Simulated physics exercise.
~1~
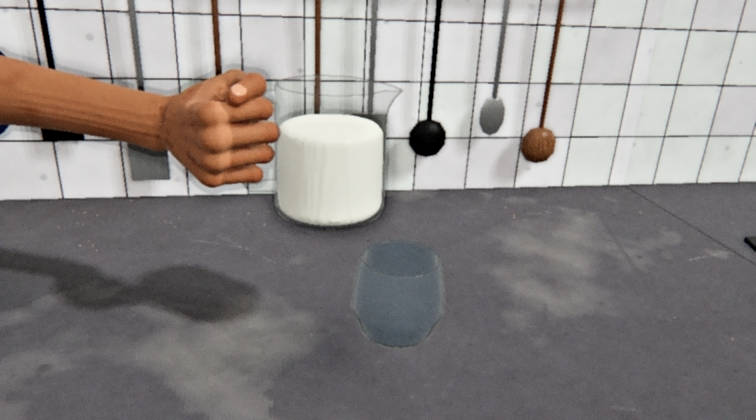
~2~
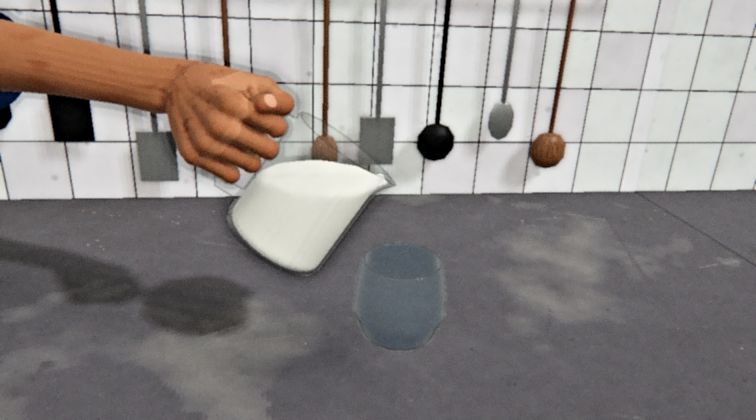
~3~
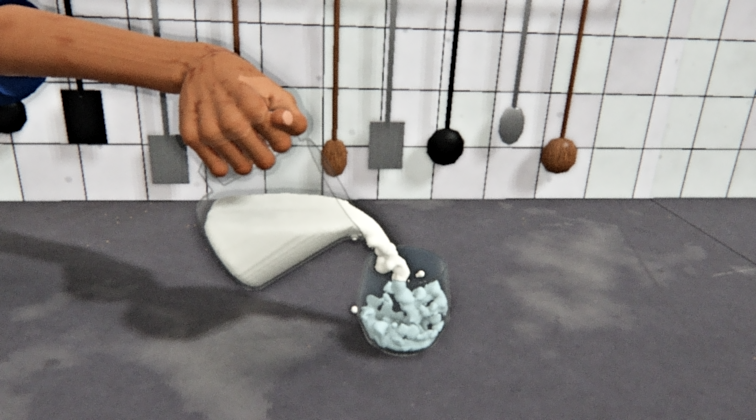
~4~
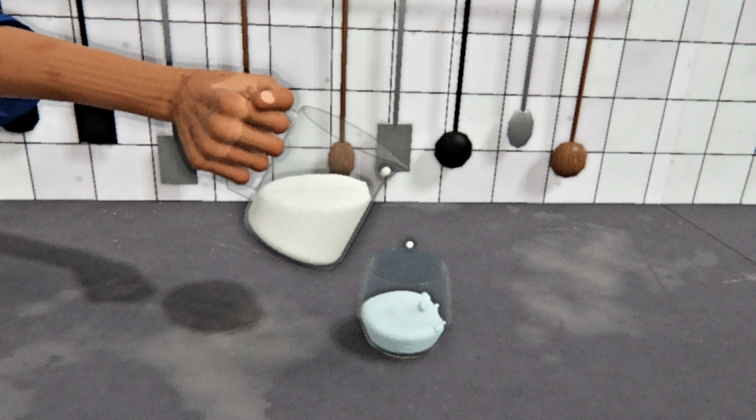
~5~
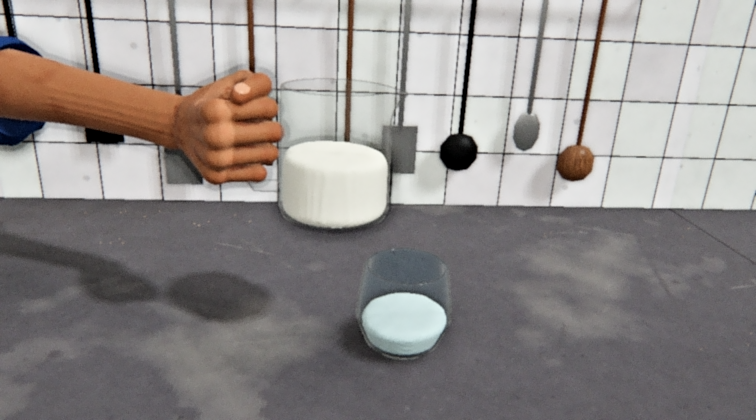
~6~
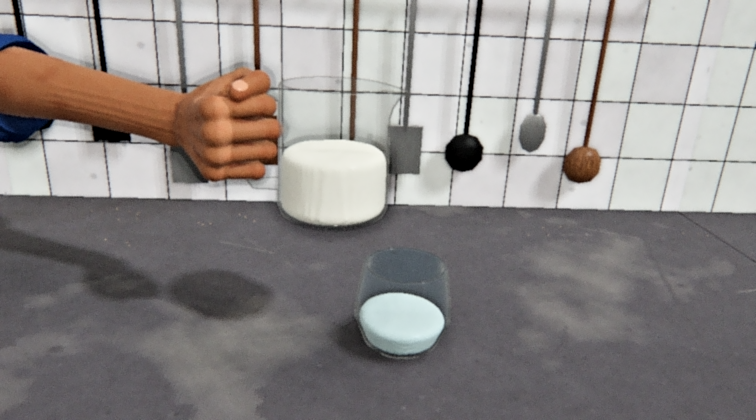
To begin with, a hand holds a clear jug of milk beside and above an empty stemless glass on a dark grey counter, with utensils hanging against a white tiled wall. The hand tips the jug to the right, bringing its spout toward the glass. Milk then pours over the lip and tumbles into the glass, with a few small drops scattering near the rim. Next, the hand tilts the jug back, and the stream thins to stray drops. Finally, the jug is upright again, still holding plenty of milk, while a shallow, bluish-looking layer rests in the glass.
